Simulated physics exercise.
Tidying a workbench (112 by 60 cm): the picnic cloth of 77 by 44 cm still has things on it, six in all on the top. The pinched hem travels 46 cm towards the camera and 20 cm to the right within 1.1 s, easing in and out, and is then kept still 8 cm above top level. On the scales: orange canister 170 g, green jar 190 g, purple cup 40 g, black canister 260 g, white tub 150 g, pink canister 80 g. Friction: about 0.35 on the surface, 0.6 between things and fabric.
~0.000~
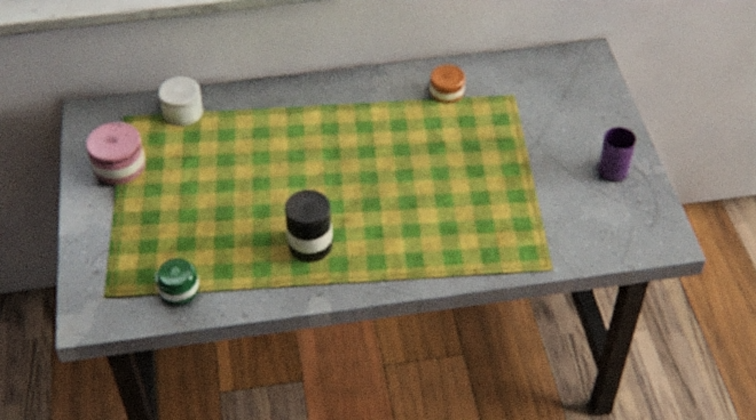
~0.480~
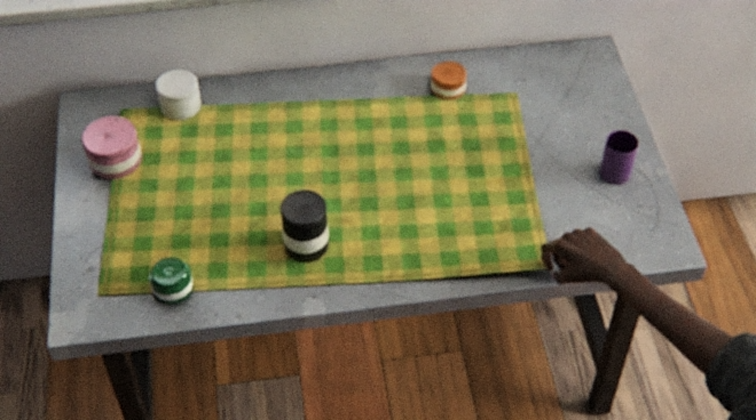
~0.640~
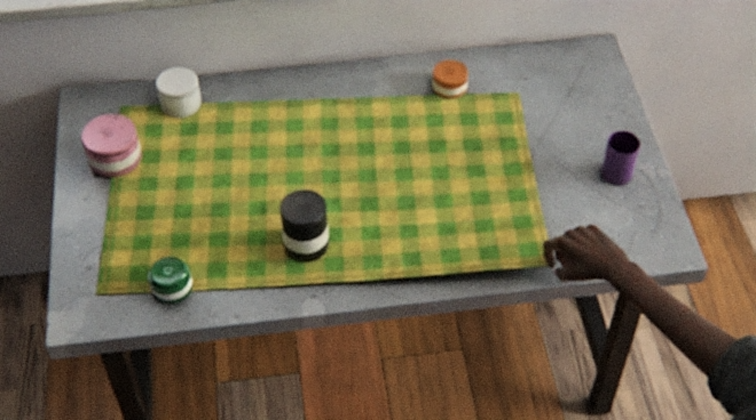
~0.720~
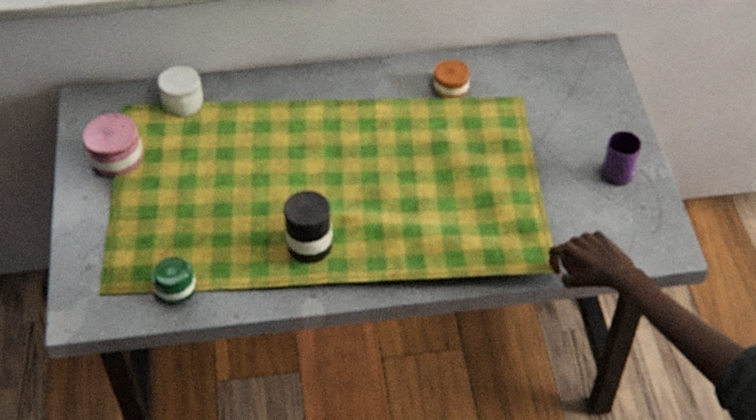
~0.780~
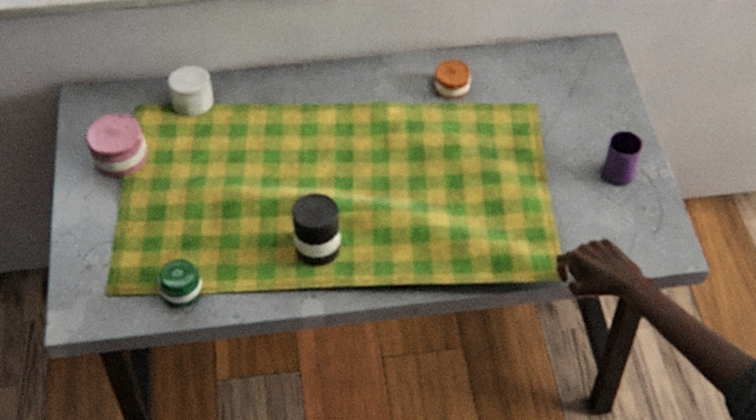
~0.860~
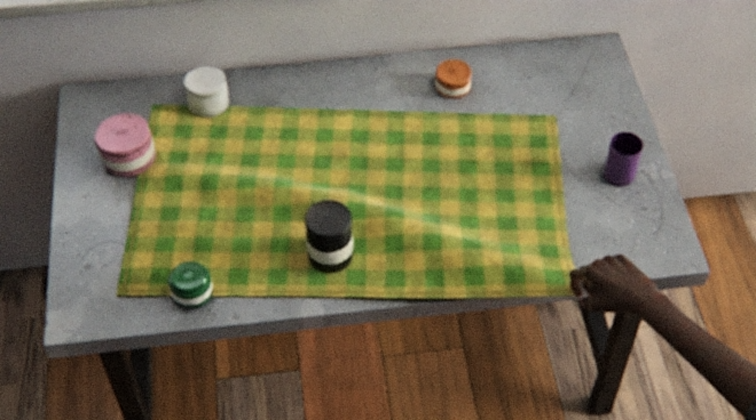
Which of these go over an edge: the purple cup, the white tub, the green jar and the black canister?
In order: The purple cup goes over the edge; the white tub keeps to the top; the green jar goes over the edge; the black canister goes over the edge.
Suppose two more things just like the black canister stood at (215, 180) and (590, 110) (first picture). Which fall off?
In that order: Drops off, stays on.
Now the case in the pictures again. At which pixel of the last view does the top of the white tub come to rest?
Near (301, 104).
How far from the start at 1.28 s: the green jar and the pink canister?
About: Green jar 25 cm, pink canister 8 cm.
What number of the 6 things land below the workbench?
3 of them.
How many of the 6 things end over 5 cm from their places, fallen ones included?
That makes 5.
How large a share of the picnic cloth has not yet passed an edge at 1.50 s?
About 15 per cent.
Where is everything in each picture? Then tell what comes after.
The first frame shows shows, purple cup (620, 138); white tub (179, 90); green jar (175, 271); black canister (307, 206); picnic cloth corners (105, 298) (124, 117) (514, 95) (552, 270).
The second frame shows shows, picnic cloth corners (98, 295) (121, 109); grip (552, 269).
The third frame shows shows, picnic cloth corners (97, 294) (121, 107); grip (554, 266).
The fourth frame shows shows, green jar (171, 270); black canister (307, 208); picnic cloth corners (100, 295) (123, 106); grip (559, 272).
The fifth frame shows shows, white tub (189, 79); green jar (178, 273); pink canister (114, 132); picnic cloth corners (106, 295) (136, 106); grip (567, 280).
The sixth frame shows shows, purple cup (627, 144); white tub (205, 80); green jar (189, 275); black canister (328, 217); picnic cloth corners (117, 296) (153, 105) (556, 116); grip (580, 295).
After 1.1 s, 85 % of the picnic cloth is still over the top; black canister 16 cm off its start, white tub 16 cm off its start, green jar 12 cm off its start.
After 1.3 s, 65 % of the picnic cloth is still over the top; black canister 29 cm off its start, white tub 23 cm off its start, green jar 23 cm off its start.
After 1.5 s, 15 % of the picnic cloth is still over the top; black canister over the edge, green jar over the edge, white tub 24 cm off its start at (301, 104).
After 1.7 s, 0 % of the picnic cloth is still over the top; black canister over the edge, green jar over the edge, white tub 24 cm off its start.
After 3.3 s, 0 % of the picnic cloth is still over the top; black canister over the edge, green jar over the edge, white tub 24 cm off its start at (301, 104), purple cup over the edge.
